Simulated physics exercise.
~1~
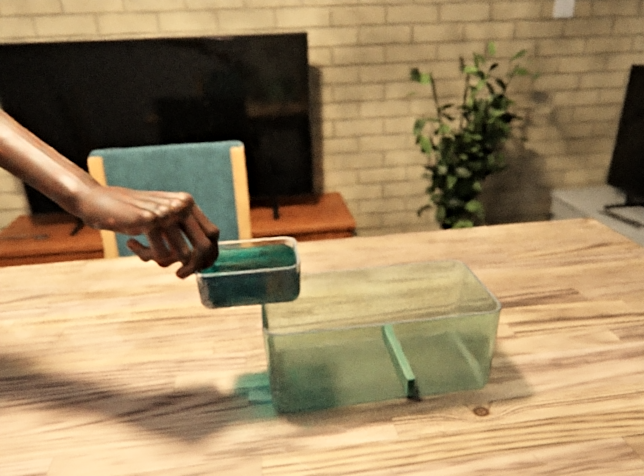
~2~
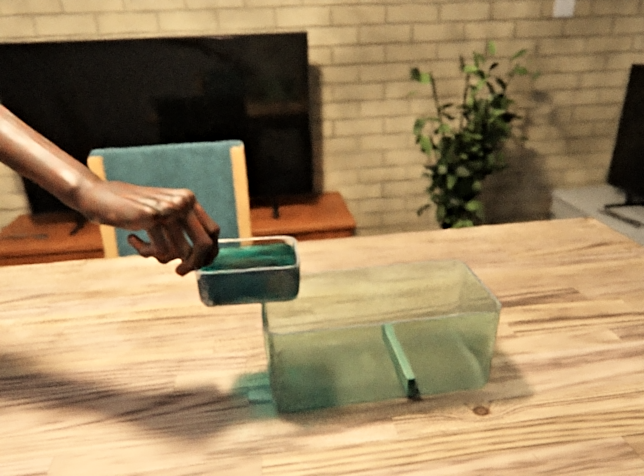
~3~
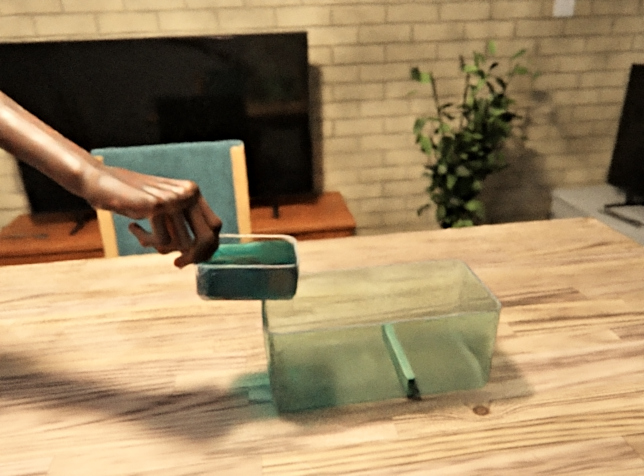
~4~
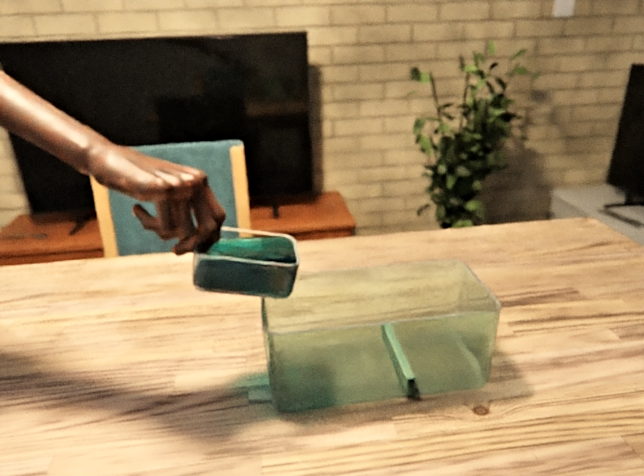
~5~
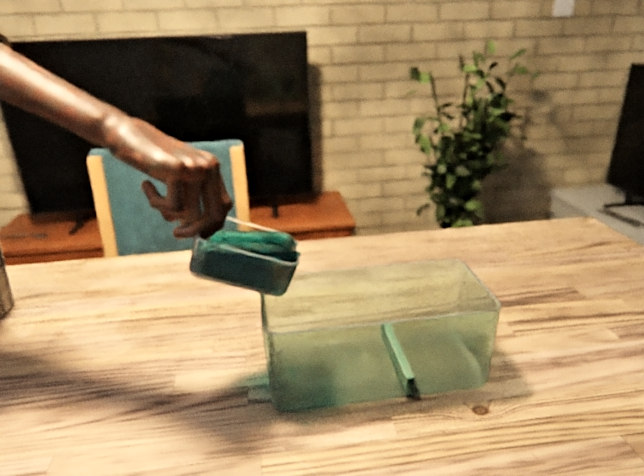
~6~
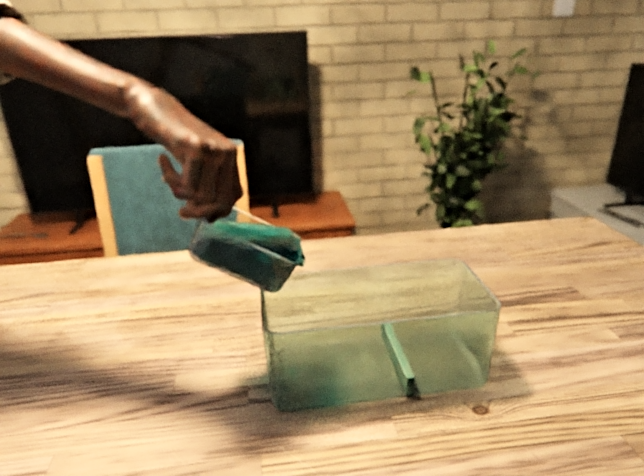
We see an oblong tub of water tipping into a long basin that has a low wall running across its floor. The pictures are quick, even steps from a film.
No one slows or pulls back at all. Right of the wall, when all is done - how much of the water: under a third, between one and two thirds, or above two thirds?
When all is done, under a third is there.
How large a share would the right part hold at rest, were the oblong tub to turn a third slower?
It comes to 10 per cent or so.
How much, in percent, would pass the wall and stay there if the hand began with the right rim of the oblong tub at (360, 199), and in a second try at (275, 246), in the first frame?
It comes out at around 65 percent and then around 15 percent.
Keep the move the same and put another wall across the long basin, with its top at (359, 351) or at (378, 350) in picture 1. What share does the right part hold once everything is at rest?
In turn 70 and 55 in a hundred.
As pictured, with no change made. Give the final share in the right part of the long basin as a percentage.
About 20 per cent.
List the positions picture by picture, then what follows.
It leans 0°; its right rim is at (297, 252); the water meets the walls at (201, 263) and (295, 255); the long basin's rim runs from (262, 305) to (481, 284); the wall's top is at (397, 349), in the first picture.
It leans 1°; its right rim is at (297, 252); the water meets the walls at (200, 262) and (295, 253), in the second picture.
It leans 6°; its right rim is at (297, 252); the water meets the walls at (200, 258) and (295, 250), in the third picture.
It leans 13°; its right rim is at (296, 252); the water meets the walls at (198, 251) and (295, 246), in the fourth picture.
It leans 22°; its right rim is at (296, 252); the water meets the walls at (196, 242) and (296, 244); 3 per cent is over the edge, in the fifth picture.
It leans 32°; its right rim is at (295, 251); the water meets the walls at (195, 230) and (284, 238); 7 per cent is over the edge, in the sixth picture.
A moment on, the oblong tub is tipped on its side and 21 per cent is still to pour, 26 is left of the wall and 0 right of it.
Next, the oblong tub is tipped on its side and 2 per cent is still to pour, 80 is left of the wall and 12 right of it.
Then the oblong tub is tipped on its side and 0 per cent is still to pour, 79 is left of the wall and 12 right of it.
Later the oblong tub is tipped on its side and 0 per cent is still to pour, 83 is left of the wall and 13 right of it.
Finally, 76 per cent lies left of the wall, 20 right of it and 4 outside.
